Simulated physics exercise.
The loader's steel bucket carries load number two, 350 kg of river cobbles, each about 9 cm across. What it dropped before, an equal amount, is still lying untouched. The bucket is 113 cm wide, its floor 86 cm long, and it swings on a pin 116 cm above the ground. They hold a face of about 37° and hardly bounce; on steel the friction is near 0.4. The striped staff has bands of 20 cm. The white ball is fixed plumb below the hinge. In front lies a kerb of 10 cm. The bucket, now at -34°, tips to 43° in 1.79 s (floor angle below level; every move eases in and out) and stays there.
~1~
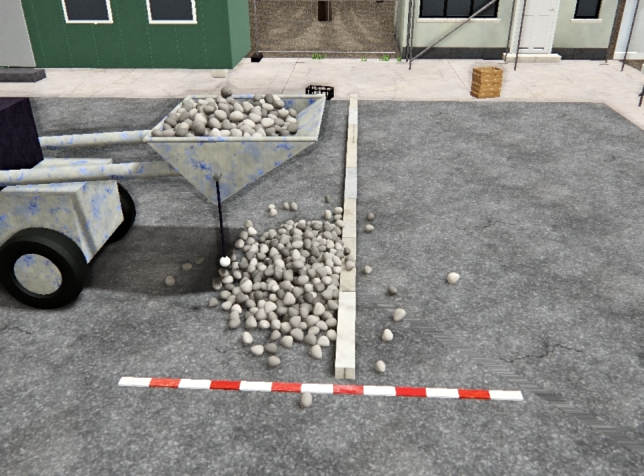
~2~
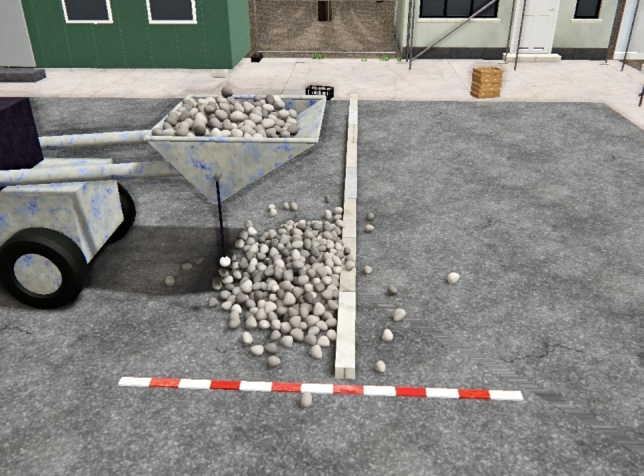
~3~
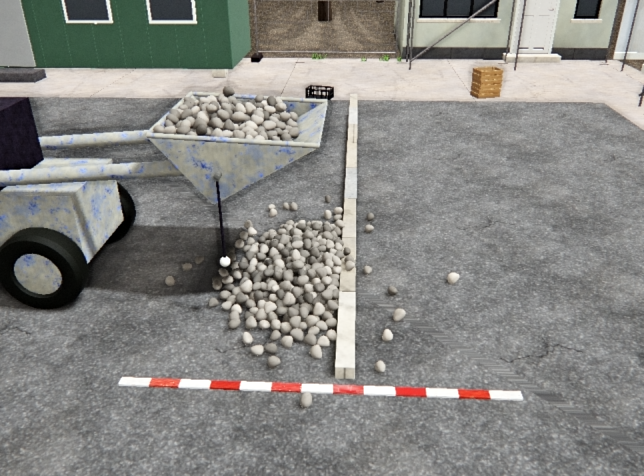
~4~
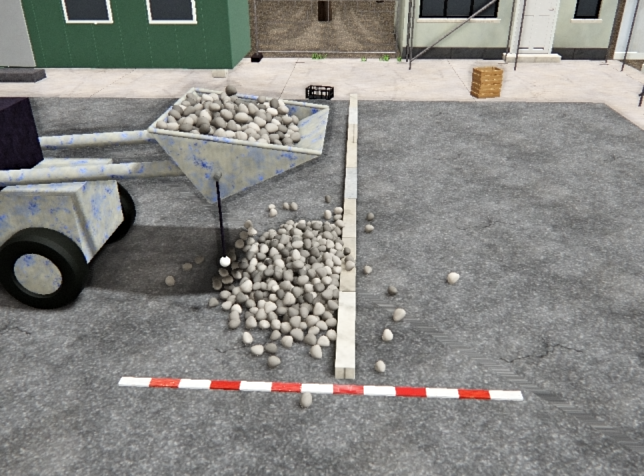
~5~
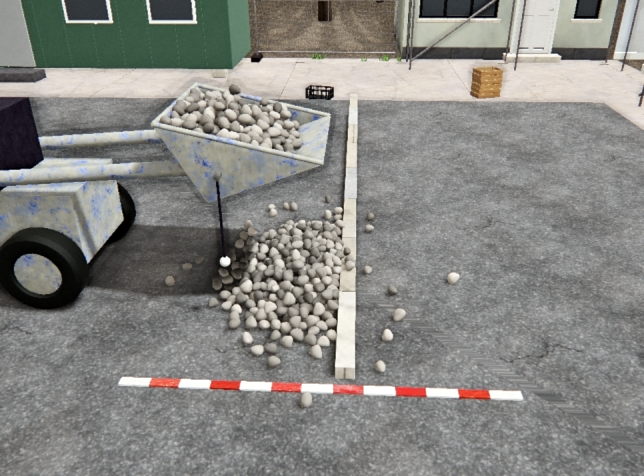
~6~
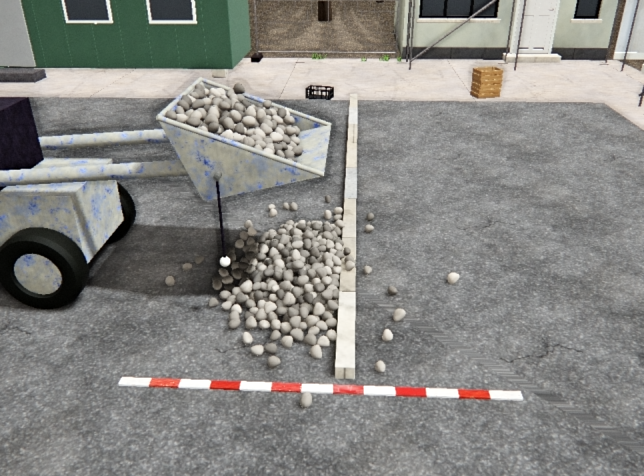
A loader's steel bucket full of rounded grey stones gradually tilting down to the right above a stone pile beside a kerb.
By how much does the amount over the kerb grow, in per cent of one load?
About 52 per cent.
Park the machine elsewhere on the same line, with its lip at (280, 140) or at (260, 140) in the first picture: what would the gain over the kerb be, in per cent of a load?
First some 15, then 5 per cent.
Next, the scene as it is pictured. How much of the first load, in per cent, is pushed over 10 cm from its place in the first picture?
About 0 per cent.
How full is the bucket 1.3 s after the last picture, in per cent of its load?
About 15 per cent.
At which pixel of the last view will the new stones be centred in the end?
Near (358, 265).
Then, 0.7 s after the last picture the floor is at 31°; in per cent of one load, 93 in the bucket, 105 on this side of the kerb, 2 over the kerb; the foremost stones are at (389, 281).
Then, 1.3 s after the last picture the floor is at 43°; in per cent of one load, 14 in the bucket, 162 on this side of the kerb, 24 over the kerb; the foremost stones are at (412, 276).
Then, 1.6 s after the last picture the floor is at 43°; in per cent of one load, 0 in the bucket, 154 on this side of the kerb, 46 over the kerb; the foremost stones are at (464, 273).
Then, 4.3 s after the last picture the floor is at 43°; in per cent of one load, 0 in the bucket, 146 on this side of the kerb, 54 over the kerb; the foremost stones are at (519, 267). Net gain over the kerb, 52.
